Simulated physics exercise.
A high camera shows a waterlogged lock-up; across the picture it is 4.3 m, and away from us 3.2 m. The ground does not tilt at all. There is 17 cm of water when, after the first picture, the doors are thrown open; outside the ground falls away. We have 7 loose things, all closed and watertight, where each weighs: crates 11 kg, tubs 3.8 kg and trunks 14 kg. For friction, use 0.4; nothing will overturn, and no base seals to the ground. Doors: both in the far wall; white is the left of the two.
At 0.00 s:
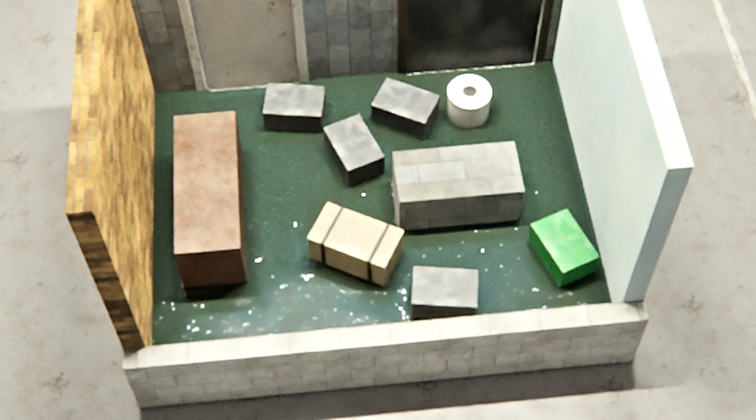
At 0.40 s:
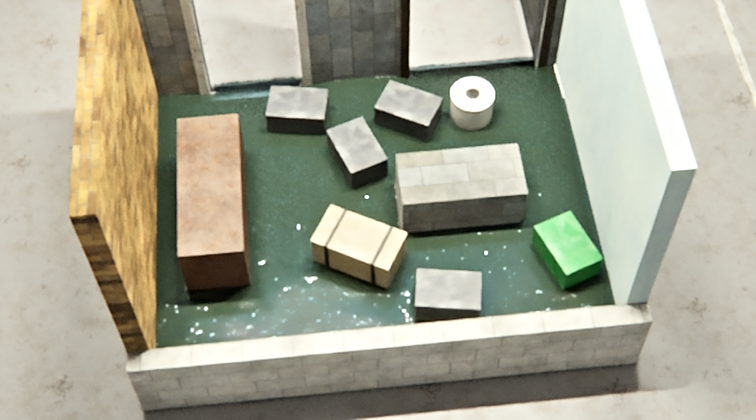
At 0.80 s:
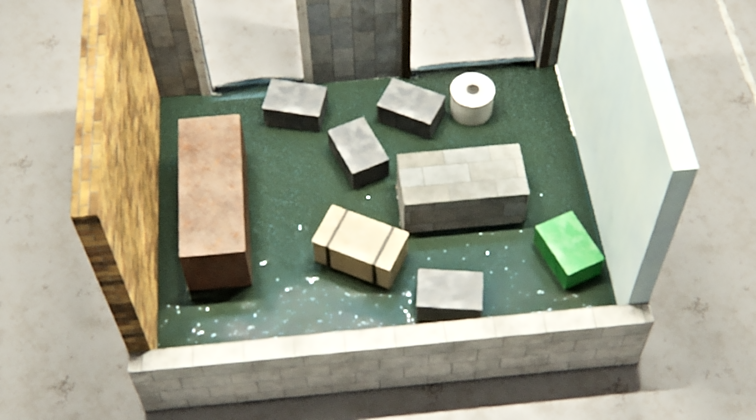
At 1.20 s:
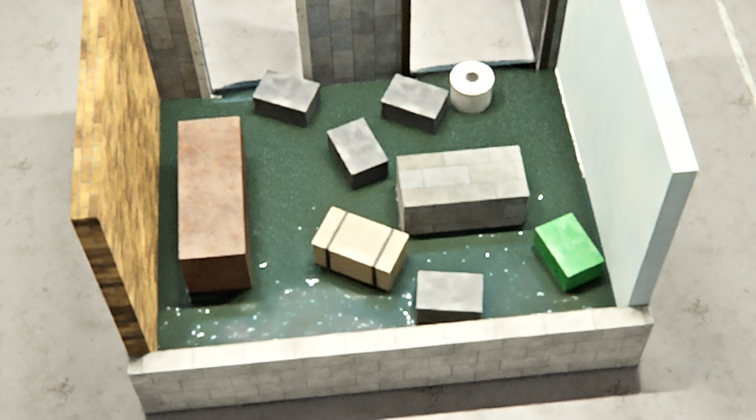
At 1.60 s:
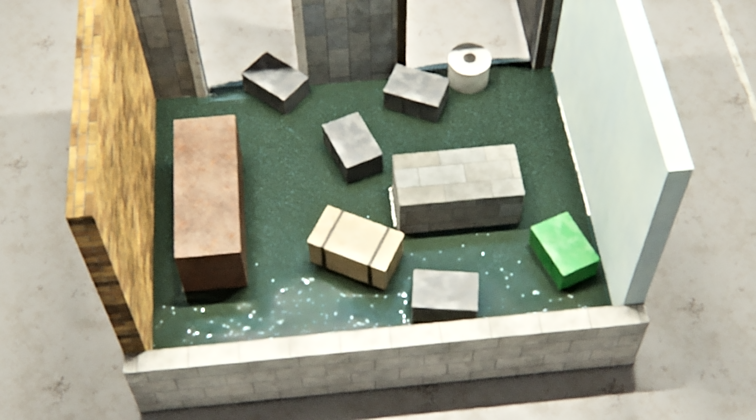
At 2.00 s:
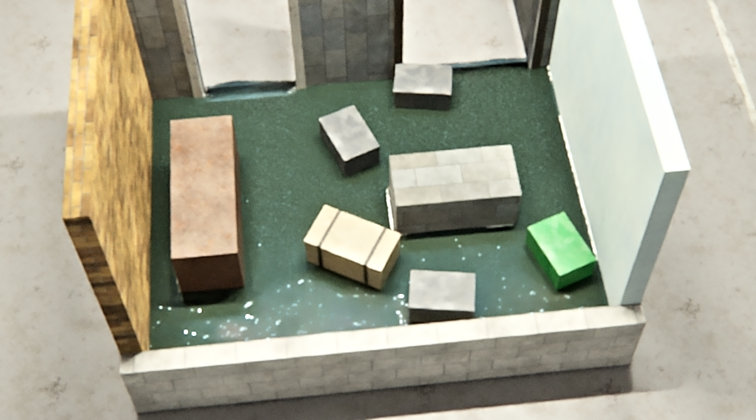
Two doors in the far wall of a flooded room open, and a small grey block at the back turns and drifts out the left doorway while a white drum slips out the right. Another grey block drifts to the right opening, and a third edges backward; the green crate barely shifts.
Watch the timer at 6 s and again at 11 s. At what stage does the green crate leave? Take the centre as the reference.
Gone at the second check only.
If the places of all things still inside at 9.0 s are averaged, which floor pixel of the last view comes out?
The centre is close to (424, 179).
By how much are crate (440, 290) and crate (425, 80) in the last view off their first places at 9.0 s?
Log: Item 1 at 30 cm, item 2 gone out.
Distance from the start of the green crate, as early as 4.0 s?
By then it has shifted roughly 80 cm.
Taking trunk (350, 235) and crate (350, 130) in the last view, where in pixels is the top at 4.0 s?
Near (341, 181) and (383, 93).
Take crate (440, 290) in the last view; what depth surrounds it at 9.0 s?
About 8 cm.
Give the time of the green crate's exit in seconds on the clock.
At roughly 8.5 seconds.
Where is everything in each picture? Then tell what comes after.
The green crate at (565, 240), afloat; about 2020 L in view; 0 of 7 have shifted, in the first frame.
The green crate at (568, 242), afloat; 17 cm deep round most things; 0 of 7 have shifted, in the second frame.
The green crate at (570, 243), afloat; 17 cm deep round most things; 2 of 7 have shifted, in the third frame.
The green crate at (570, 244), afloat; about 1850 L in view; 3 of 7 have shifted, in the fourth frame.
The green crate at (565, 243) floats; about 1780 L in view; 4 of 7 have shifted, in the fifth frame.
The green crate at (562, 243), afloat; 13 cm deep round most things; 4 of 7 have shifted, in the sixth frame.
After 4.0 s the green crate is near (559, 184), 0.7 m from its start, afloat; 3 of 7 are out; 4 afloat.
After 9.0 s the green crate has gone out (at 8.4 s); 5 of 7 are out; 2 afloat.
After 16.0 s the green crate has gone out (at 8.4 s); 6 of 7 are out; 0 afloat.
After 20.0 s the green crate has gone out (at 8.4 s); 6 of 7 are out; 0 afloat.
